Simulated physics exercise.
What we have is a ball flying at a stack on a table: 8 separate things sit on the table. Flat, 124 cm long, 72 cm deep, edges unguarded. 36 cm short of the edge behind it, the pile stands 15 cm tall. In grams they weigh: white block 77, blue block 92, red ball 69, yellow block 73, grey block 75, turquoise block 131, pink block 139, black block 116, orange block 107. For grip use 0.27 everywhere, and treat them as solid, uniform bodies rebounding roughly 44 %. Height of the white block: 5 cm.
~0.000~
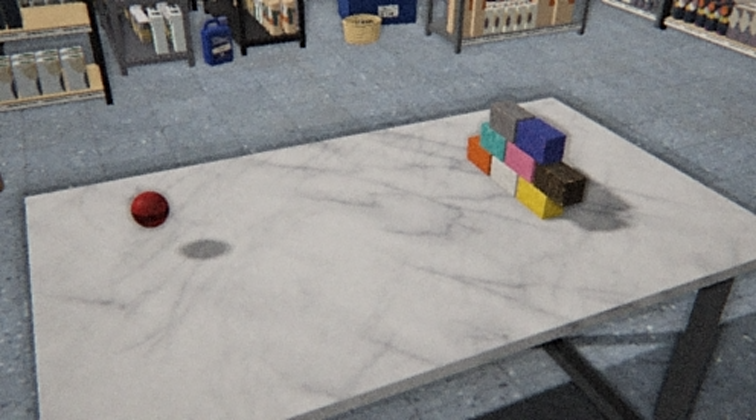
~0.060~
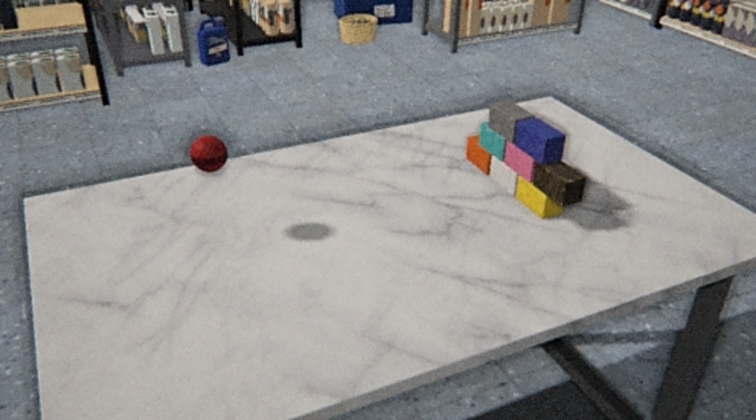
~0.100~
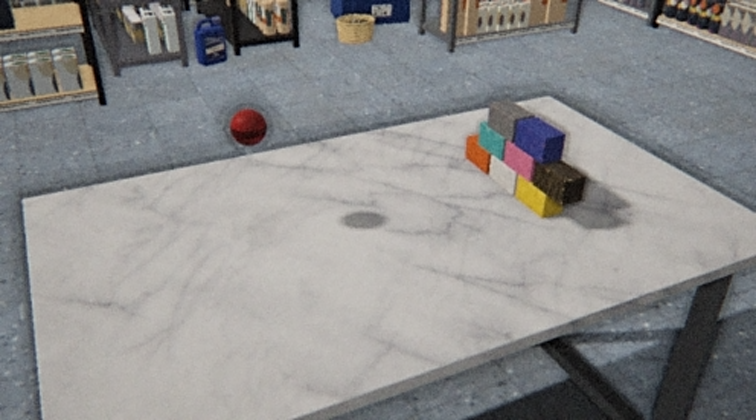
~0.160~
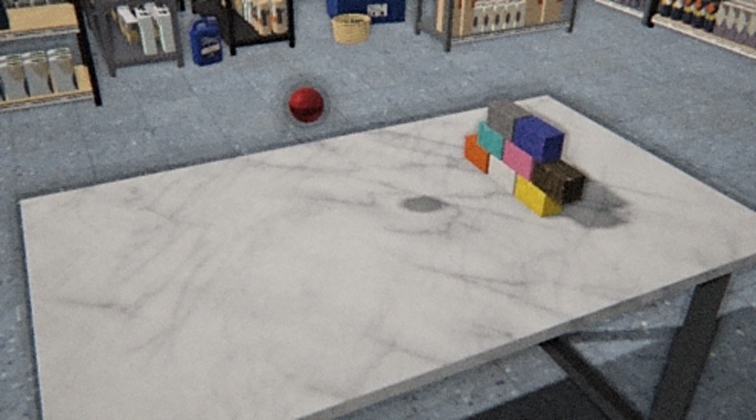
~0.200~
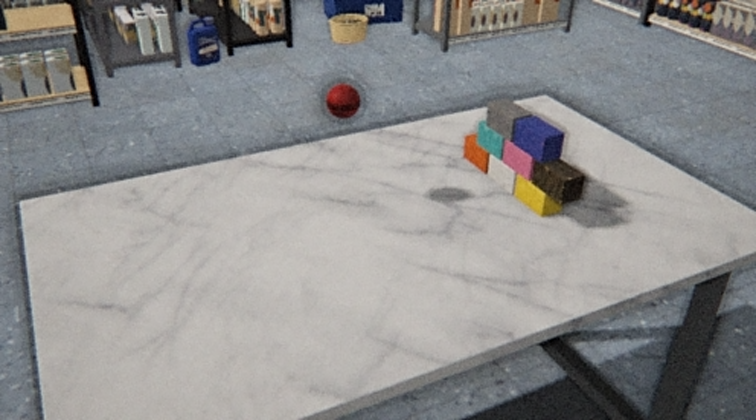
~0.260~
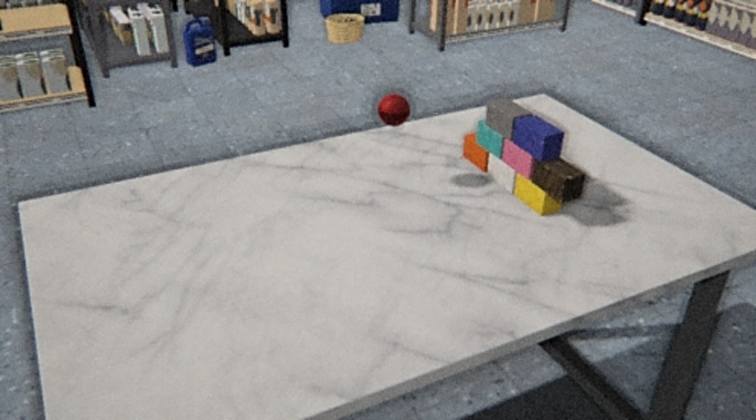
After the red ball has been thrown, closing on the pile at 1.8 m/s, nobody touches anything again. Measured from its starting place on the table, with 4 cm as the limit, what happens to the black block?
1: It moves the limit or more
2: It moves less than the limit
It moves less than the limit (2).
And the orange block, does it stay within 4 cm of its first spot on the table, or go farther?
Orange block: Moved.
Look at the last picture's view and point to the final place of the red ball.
About (472, 126).
After 0.36 s, red ball near (460, 150).
After 0.46 s, red ball near (467, 132); orange block slid 9 cm.
After 0.56 s, red ball near (469, 132); orange block slid 14 cm.
After 0.66 s, red ball near (471, 129); orange block slid 16 cm.
At rest (1.1 s), not toppled but over 4 cm from the start, orange block; the other 7 in place, give or take 4 cm. Seen from the same camera at the end, black block near (558, 178).
